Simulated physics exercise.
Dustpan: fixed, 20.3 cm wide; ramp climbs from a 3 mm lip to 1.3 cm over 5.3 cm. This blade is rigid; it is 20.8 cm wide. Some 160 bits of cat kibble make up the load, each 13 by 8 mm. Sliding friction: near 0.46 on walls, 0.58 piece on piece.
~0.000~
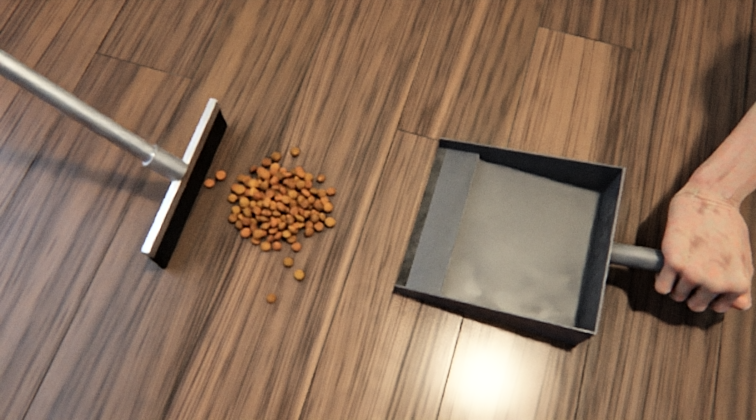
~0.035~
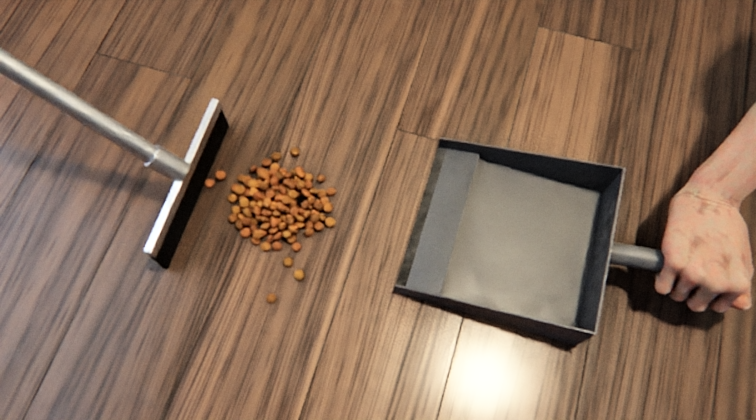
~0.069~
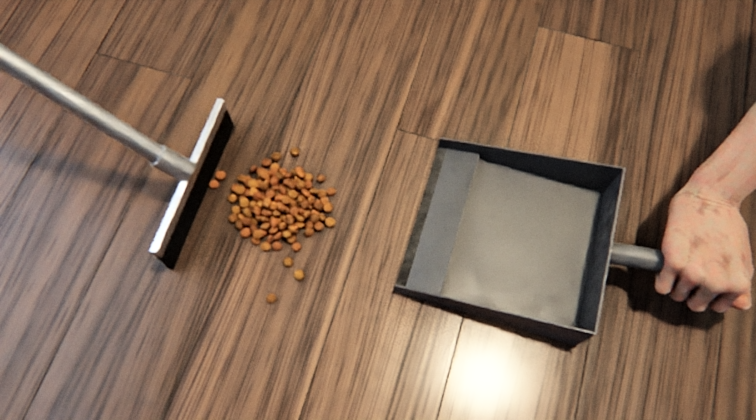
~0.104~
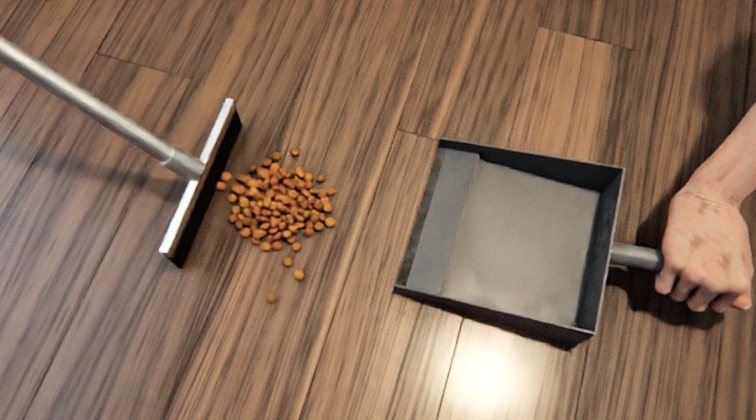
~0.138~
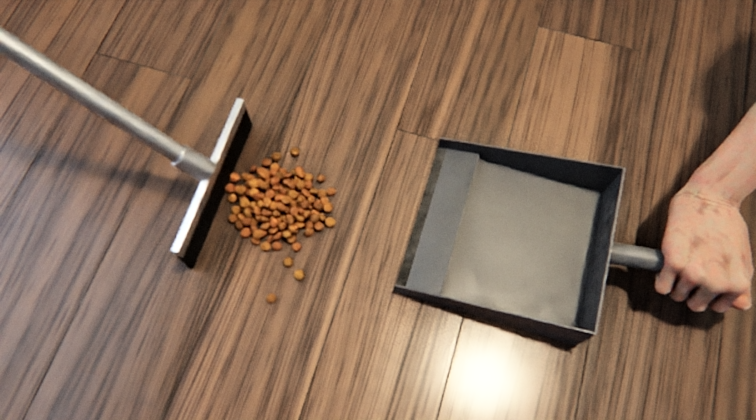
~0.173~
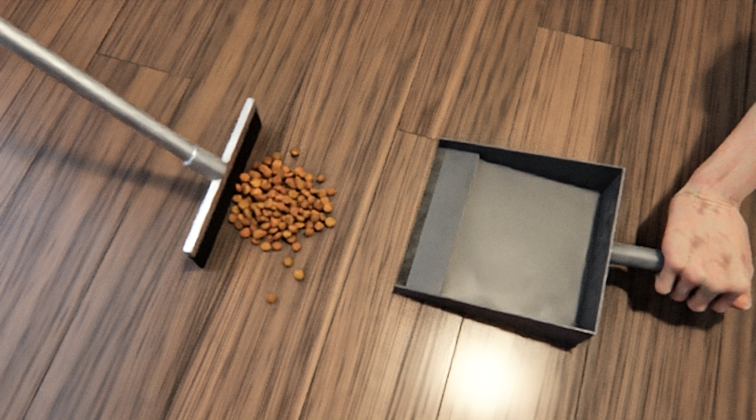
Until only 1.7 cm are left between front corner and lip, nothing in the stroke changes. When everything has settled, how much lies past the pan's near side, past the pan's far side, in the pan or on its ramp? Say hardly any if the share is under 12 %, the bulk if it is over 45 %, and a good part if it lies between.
Outcome: Past the pan's near side: It gets a trickle; past the pan's far side: It gets a trickle; in the pan or on its ramp: It gets a huge chunk.
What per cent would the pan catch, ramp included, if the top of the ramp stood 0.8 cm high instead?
About 55 %.
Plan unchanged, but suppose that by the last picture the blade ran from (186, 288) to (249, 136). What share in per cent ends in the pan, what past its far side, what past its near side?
Split: Pan = 5, far = 0, near = 40.
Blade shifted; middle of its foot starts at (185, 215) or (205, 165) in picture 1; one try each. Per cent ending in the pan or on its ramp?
The two tries give about 55 % and about 45 %.
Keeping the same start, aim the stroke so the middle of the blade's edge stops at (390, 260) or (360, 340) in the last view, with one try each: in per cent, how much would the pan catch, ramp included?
Roughly 50 % and 10 %.
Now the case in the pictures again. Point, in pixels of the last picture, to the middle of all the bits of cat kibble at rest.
I'd say roughly (422, 210).
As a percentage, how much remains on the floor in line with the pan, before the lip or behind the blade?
Roughly 45 percent.
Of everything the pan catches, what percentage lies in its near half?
40 per cent.
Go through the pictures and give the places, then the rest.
In the first picture, blade from (150, 252) to (215, 107), moved 0.0 cm, 0 of the pieces shifted so far; middle of the pieces at (275, 202); pan at (519, 244).
In the second picture, blade from (152, 252) to (217, 107), moved 0.2 cm, 0 of the pieces shifted so far; middle of the pieces at (275, 202).
In the third picture, blade from (158, 252) to (222, 107), moved 0.9 cm, 1 of the pieces shifted so far; middle of the pieces at (275, 202).
In the fourth picture, blade from (168, 252) to (231, 106), moved 2.0 cm, 2 of the pieces shifted so far; middle of the pieces at (275, 202).
In the fifth picture, blade from (179, 252) to (241, 106), moved 3.3 cm, 4 of the pieces shifted so far; middle of the pieces at (275, 202).
In the sixth picture, blade from (191, 252) to (252, 106), moved 4.7 cm, 29 of the pieces shifted so far; middle of the pieces at (275, 203); pan at (519, 244). The blade's pace is about 0.38 m/s, heading 18 degrees away from the viewer's side.
Then, at 0.47 s, middle of the blade 13 cm from the lip; 0 % over the lip, far side 0 %, near side 5 %.
After 0.66 s, middle of the blade 6 cm from the lip; 5 % over the lip, far side 0 %, near side 5 %.
After 0.97 s, middle of the blade 2 cm from the lip; 50 % over the lip, far side 0 %, near side 5 %.
In the end, at 1.3 s, near side 5 %, far side 5 %, pan 50 %, in front of the lip or behind the blade 45 %.
